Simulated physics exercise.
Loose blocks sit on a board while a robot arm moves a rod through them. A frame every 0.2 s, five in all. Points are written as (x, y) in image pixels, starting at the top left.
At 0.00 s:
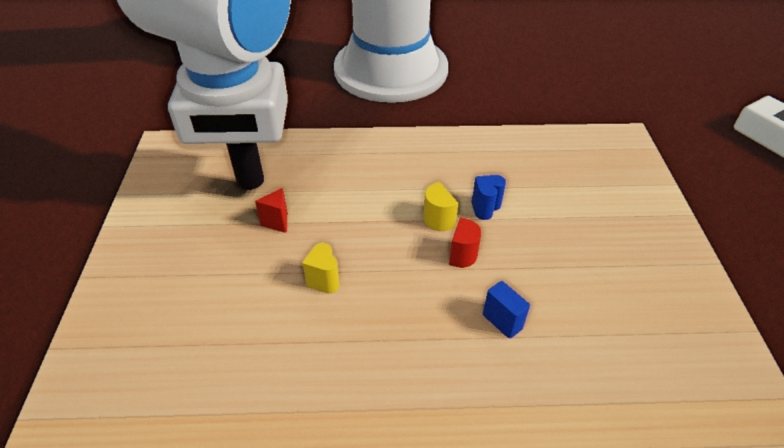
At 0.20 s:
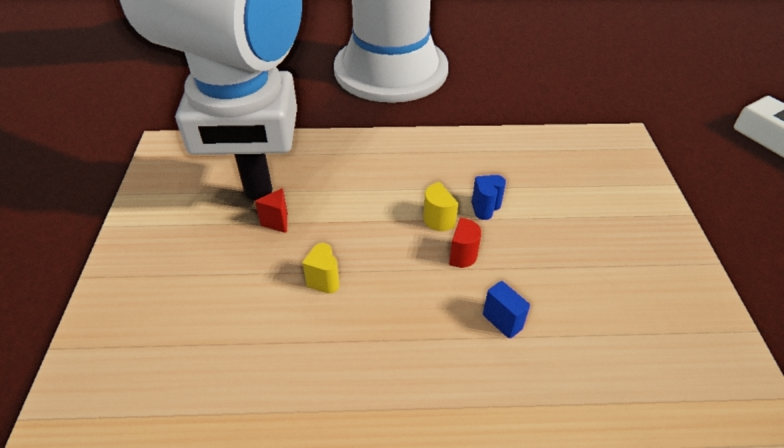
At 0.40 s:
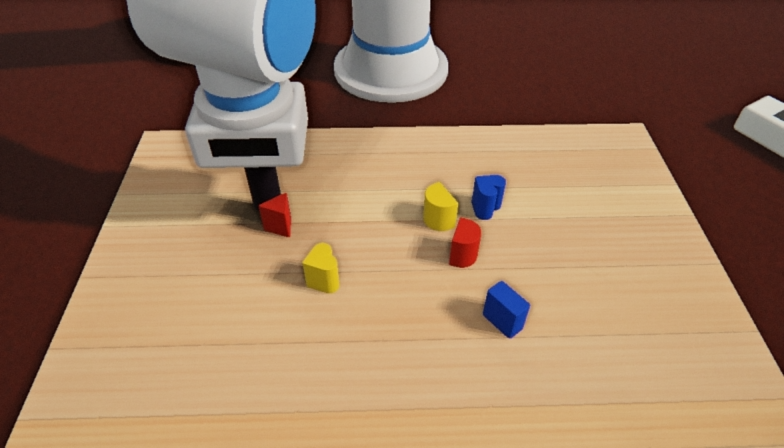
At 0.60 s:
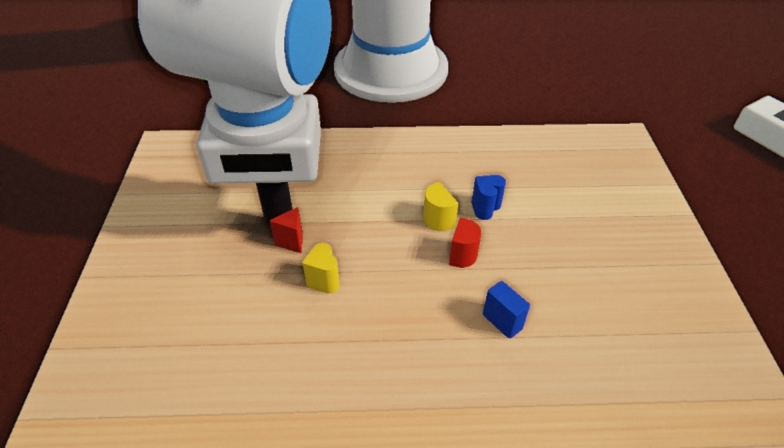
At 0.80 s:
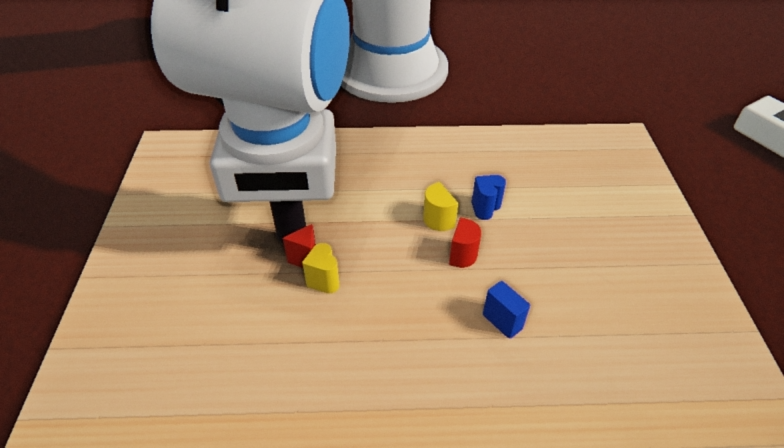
The clip shows a robot arm above a wooden board of red, yellow and blue blocks, lowering its black rod toward a red triangle, then pushing it a short way down and right, close against a yellow heart.
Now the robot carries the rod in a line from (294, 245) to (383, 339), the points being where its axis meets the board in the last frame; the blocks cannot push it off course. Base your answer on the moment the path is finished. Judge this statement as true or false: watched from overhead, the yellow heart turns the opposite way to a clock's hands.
That claim is true.
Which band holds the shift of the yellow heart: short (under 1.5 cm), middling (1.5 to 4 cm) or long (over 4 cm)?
Distance: More than 4 cm.
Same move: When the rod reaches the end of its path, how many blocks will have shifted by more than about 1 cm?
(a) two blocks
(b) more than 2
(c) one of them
Letter a.
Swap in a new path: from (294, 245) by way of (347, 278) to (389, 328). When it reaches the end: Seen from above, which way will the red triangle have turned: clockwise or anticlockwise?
Prediction: Clockwise.
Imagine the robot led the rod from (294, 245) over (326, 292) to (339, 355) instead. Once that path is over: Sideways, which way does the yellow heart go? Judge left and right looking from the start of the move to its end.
Side: Left.
The first path, step by step. One third of the way, rod at (319, 264); red triangle at (320, 271), turned 30° clockwise; yellow heart at (344, 285), turned 50° anticlockwise.
Two thirds of the way, rod at (349, 295); red triangle at (319, 291), turned 75° clockwise; yellow heart at (354, 305), turned 85° anticlockwise.
At the end, rod at (382, 329); red triangle at (319, 291), turned 80° clockwise; yellow heart at (371, 341), turned 45° anticlockwise.
